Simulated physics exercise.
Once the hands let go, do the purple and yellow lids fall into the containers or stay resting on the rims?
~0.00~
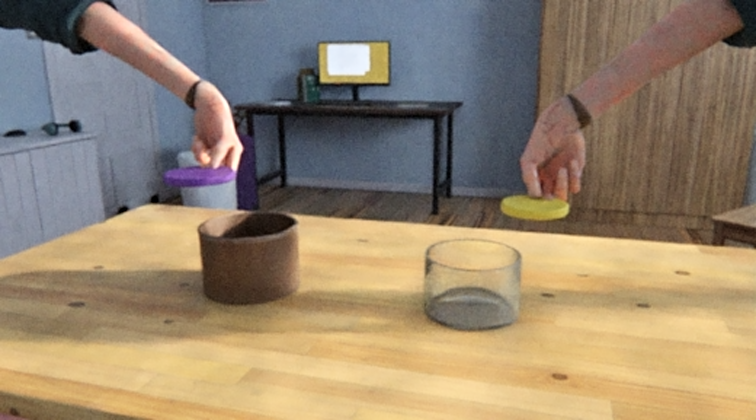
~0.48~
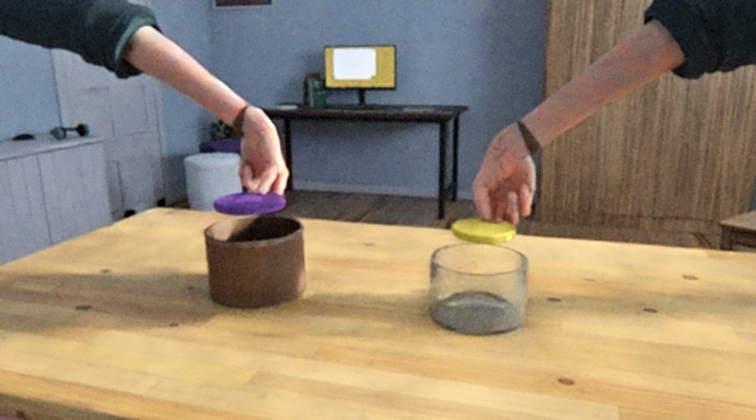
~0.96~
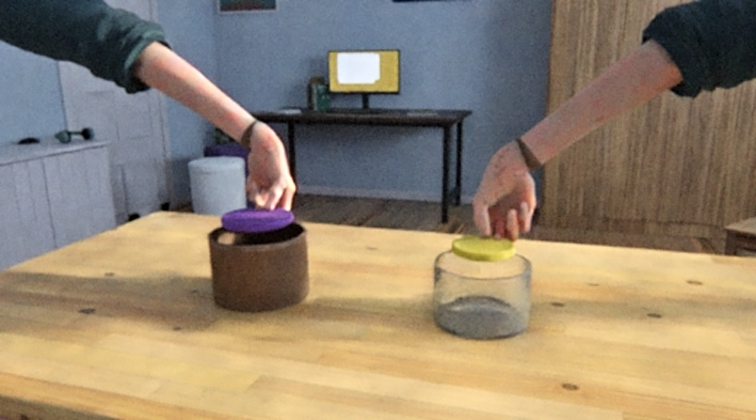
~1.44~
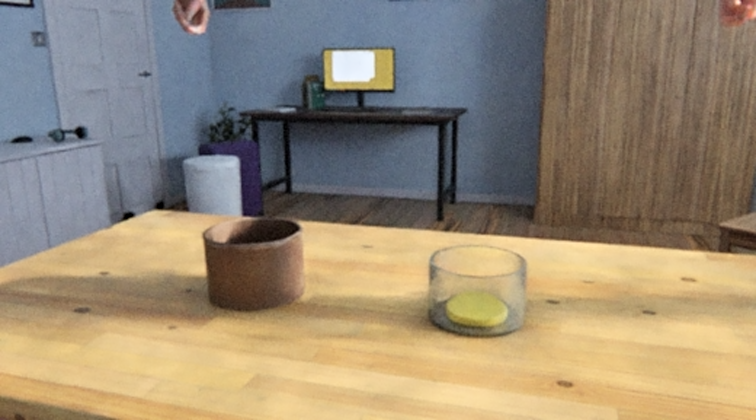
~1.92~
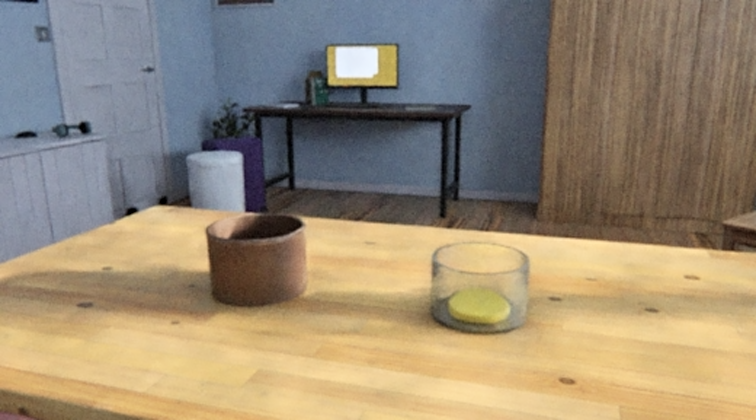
Both lids fall in. The yellow one lies at the bottom of the clear glass, and the purple one is out of sight inside the brown container, with nothing left on its rim.
